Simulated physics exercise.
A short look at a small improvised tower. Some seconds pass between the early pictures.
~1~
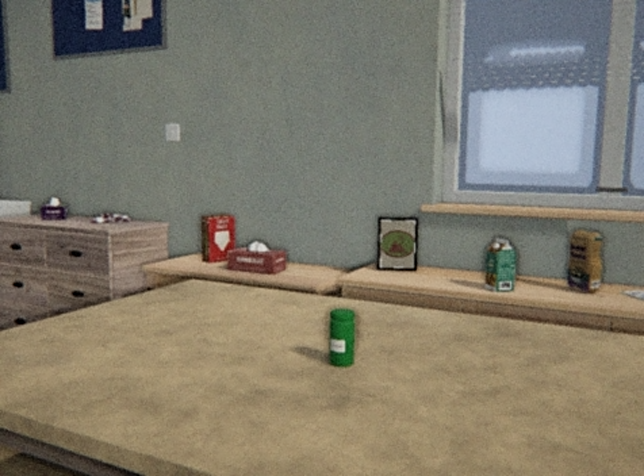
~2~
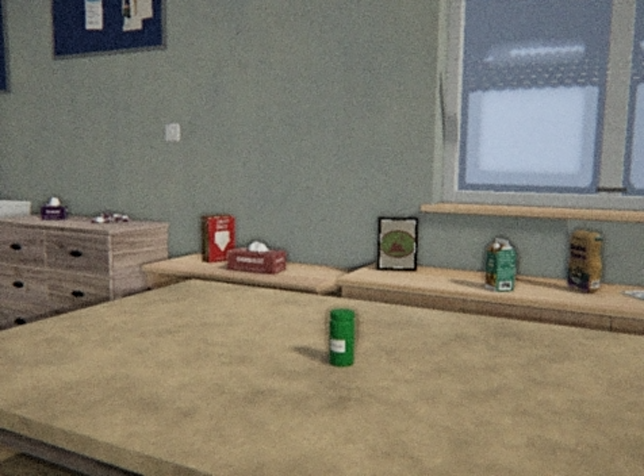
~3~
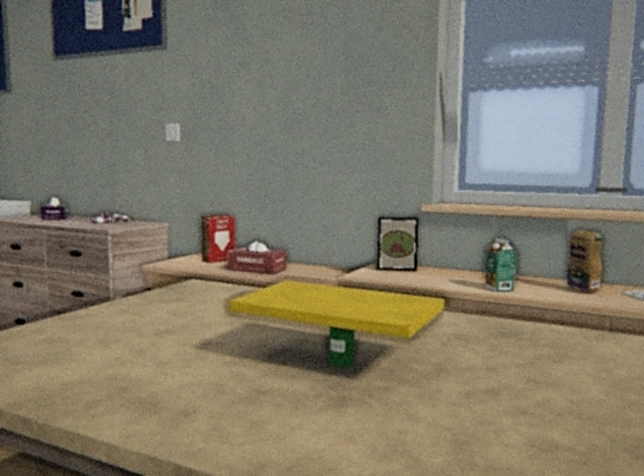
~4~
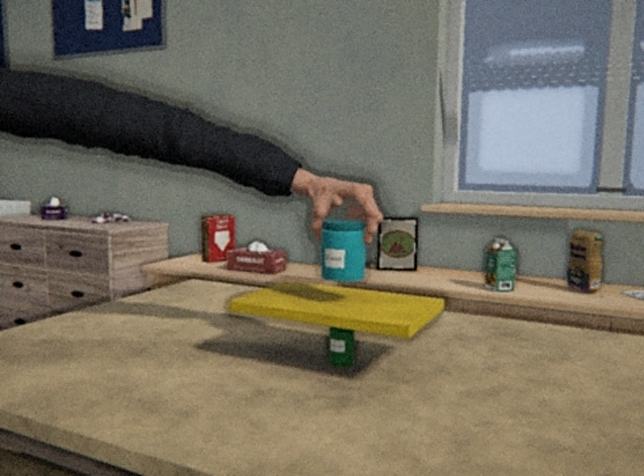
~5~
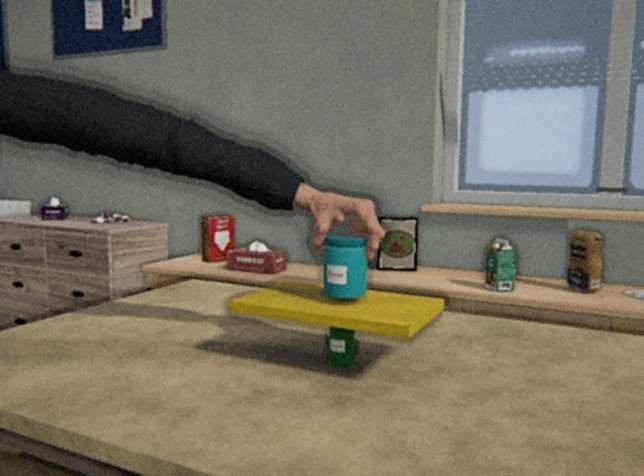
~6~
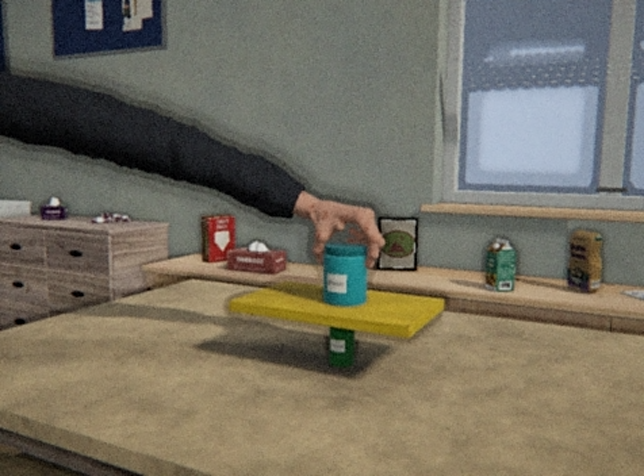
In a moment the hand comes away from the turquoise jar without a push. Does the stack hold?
In the end the stack stays up.
Then, 0.30 s past the last view, nothing moves.
Then, 1.00 s past the last view, turquoise jar resting near (345, 274).
Finally, all 3 still in place. Final places as the last picture's camera would see them, turquoise jar near (345, 274). The stack keeps its balance.
